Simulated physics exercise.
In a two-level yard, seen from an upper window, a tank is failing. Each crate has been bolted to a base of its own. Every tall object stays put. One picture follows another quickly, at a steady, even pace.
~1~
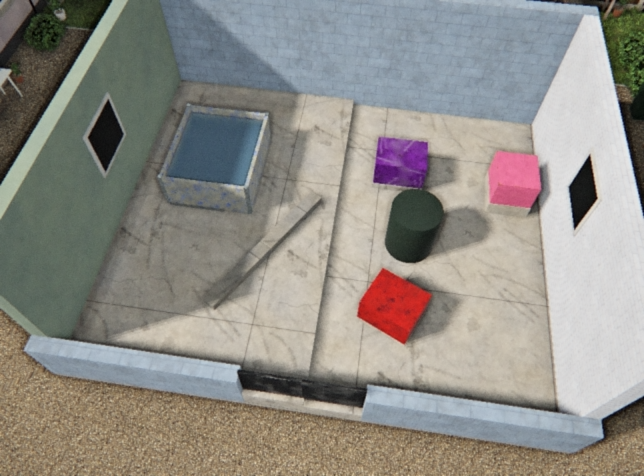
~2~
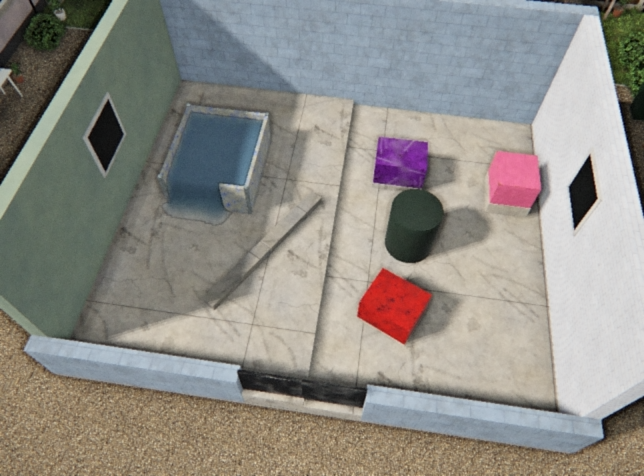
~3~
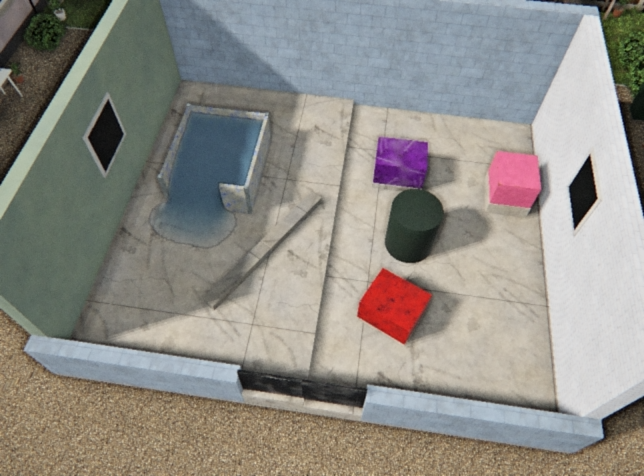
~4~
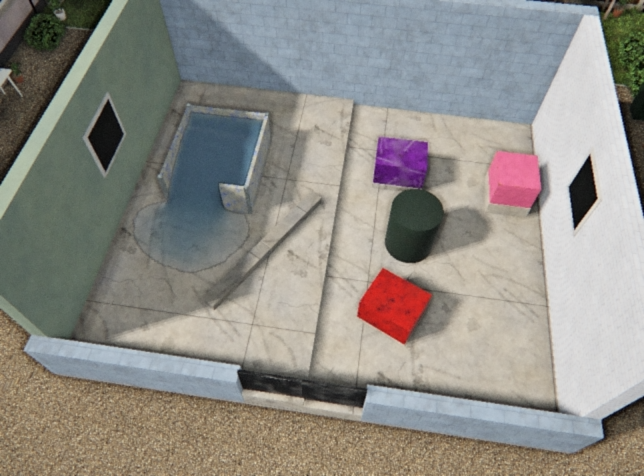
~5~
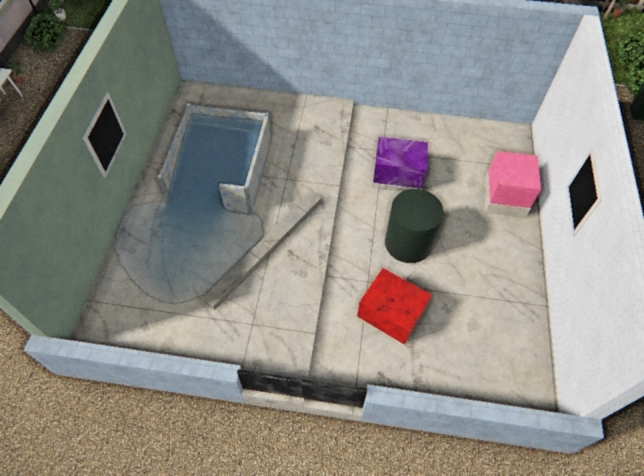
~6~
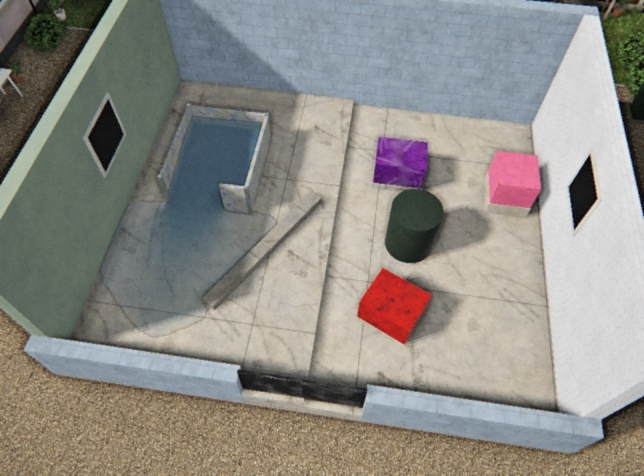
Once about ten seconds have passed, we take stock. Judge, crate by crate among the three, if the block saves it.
My prediction: The purple crate is missed by the water. The pink crate is missed by the water. The red crate is reached by the water.
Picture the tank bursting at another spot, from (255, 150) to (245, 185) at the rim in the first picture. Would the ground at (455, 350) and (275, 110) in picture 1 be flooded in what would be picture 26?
First spot left untouched, second spot left untouched.
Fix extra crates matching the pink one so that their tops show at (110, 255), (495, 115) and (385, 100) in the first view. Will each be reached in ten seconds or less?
Well, the first one gets caught, the next one stays clear of it, and the final one stays clear of it.
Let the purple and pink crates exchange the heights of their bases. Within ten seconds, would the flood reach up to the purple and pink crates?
My reading: The purple crate is spared, the pink crate remains dry.
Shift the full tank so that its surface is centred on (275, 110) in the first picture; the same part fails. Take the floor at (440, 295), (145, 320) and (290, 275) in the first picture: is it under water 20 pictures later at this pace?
The first spot is not reached, the second inundated, and the third not reached.
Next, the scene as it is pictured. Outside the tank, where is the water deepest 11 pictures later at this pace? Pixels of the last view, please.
Estimated pixel: (110, 358).
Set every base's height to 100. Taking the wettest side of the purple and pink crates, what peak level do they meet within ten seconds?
In turn 40 and 30 per cent.
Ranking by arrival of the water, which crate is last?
I think it's the one in pink.
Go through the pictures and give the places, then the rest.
The first picture shows the tank at (217, 148) is whole and still.
In the second picture, the front is at (167, 207), out from the gap at (196, 196).
In the third picture, water pours out at (197, 198) and has run to (213, 242).
In the fourth picture, the front is at (195, 268), out from the gap at (197, 199).
In the fifth picture, water pours out at (197, 199) and has run to (178, 298).
In the sixth picture, water pours out at (197, 199) and has run to (152, 330).
A moment on, water covers 15 % of the floor; the purple crate not reached, the pink crate not reached, the red crate not reached.
Next, water covers 20 % of the floor; the purple crate not reached, the pink crate not reached, the red crate not reached.
Then, water covers 35 % of the floor; the purple crate not reached, the pink crate not reached, the red crate water round its plinth.
Later, water covers 60 % of the floor; the purple crate water round its plinth, the pink crate not reached, the red crate water round its plinth.
In the end, water covers 85 % of the floor; the purple crate stayed above the water, the pink crate stayed above the water, the red crate was topped.
